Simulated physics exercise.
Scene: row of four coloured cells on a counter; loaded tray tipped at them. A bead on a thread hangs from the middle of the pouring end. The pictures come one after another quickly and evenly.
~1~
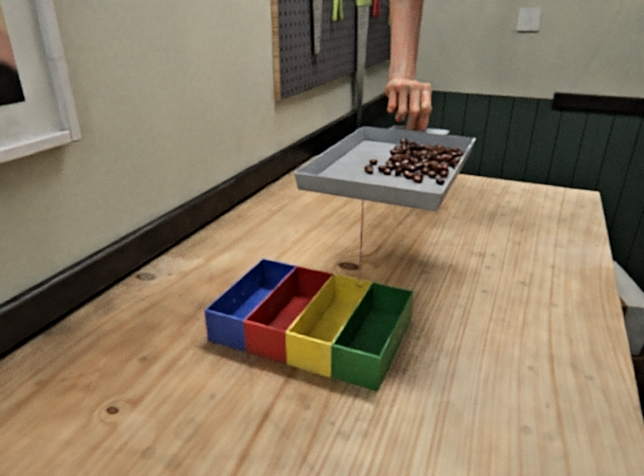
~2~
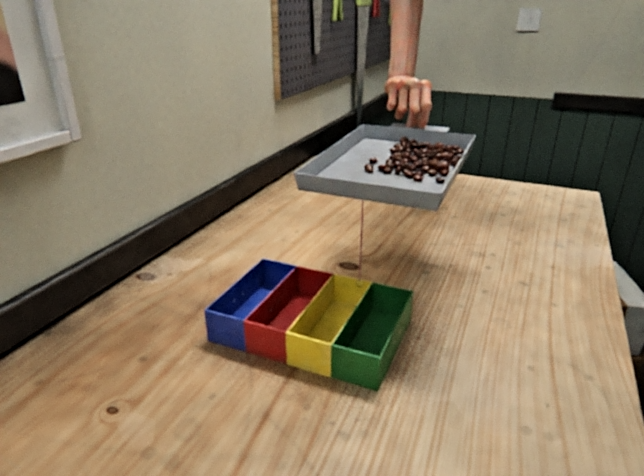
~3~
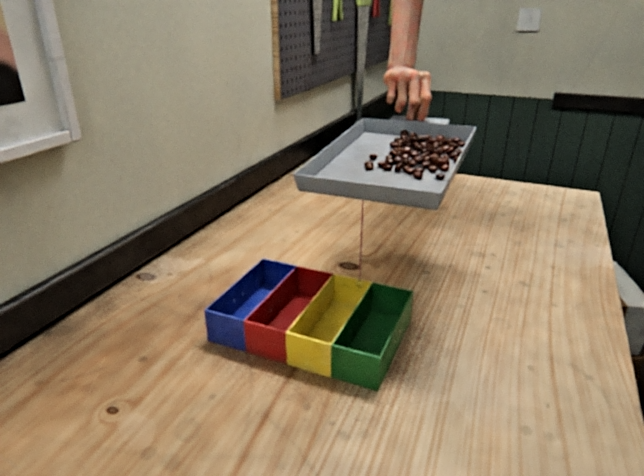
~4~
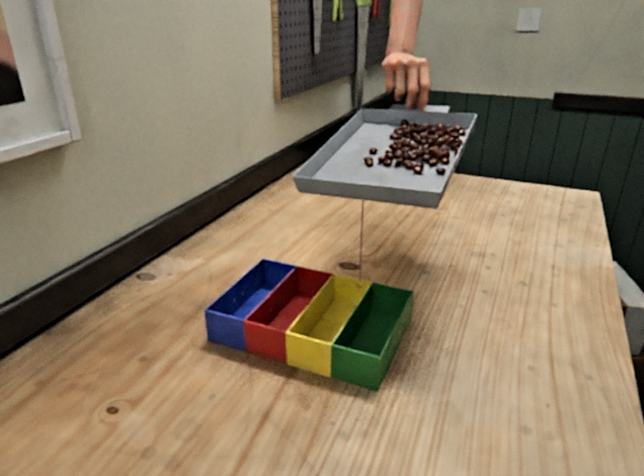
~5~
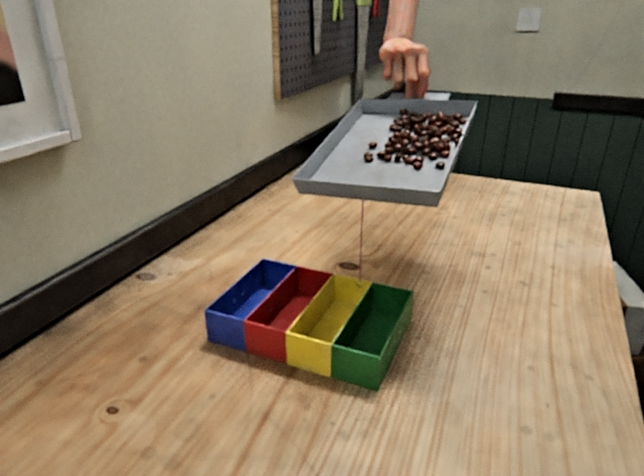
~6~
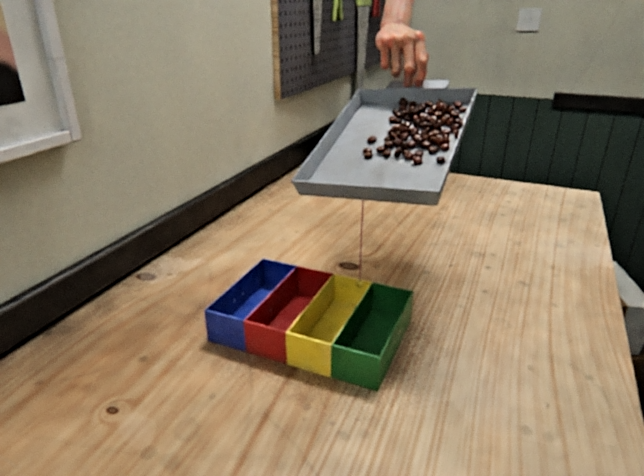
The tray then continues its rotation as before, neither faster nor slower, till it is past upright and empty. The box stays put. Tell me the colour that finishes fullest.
It's red.
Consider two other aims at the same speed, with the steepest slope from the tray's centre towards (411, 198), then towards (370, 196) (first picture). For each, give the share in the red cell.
First case about 0 percent; second case about 10 percent.
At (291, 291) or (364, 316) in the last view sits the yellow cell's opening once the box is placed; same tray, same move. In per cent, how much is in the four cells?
Well, you'd get about 90 per cent and then about 100 per cent.
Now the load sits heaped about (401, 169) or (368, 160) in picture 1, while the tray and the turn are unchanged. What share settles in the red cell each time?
Around 50 percent the first time, around 60 percent the second.
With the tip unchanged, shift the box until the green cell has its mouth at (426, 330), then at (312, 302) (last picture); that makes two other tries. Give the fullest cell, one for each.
That blue cell, then the cell in green.
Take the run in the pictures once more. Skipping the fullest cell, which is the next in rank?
The second spot goes to yellow.
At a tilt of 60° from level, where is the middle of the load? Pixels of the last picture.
In the last view the centre sits at roughly (339, 182).
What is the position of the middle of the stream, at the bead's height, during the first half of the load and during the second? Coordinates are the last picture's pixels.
First close to (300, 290), next close to (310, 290).
Soon, tray tipped steeply; nearly all on the tray; a stray few falling or outside the box.
A while on, tray tipped right over; about two thirds on the tray; about a quarter in the red cell; a small part in the yellow cell; a stray few in the blue cell; a stray few in the green cell; a small part falling or outside the box.
Towards the end, tray tipped past a quarter turn; about two thirds in the red cell; about a quarter in the yellow cell; a small part in the green cell; a stray few in the blue cell; a stray few falling or outside the box.
Finally, tray tipped past a quarter turn; about two thirds in the red cell; about a quarter in the yellow cell; a small part in the green cell; a stray few in the blue cell; a stray few outside the box.
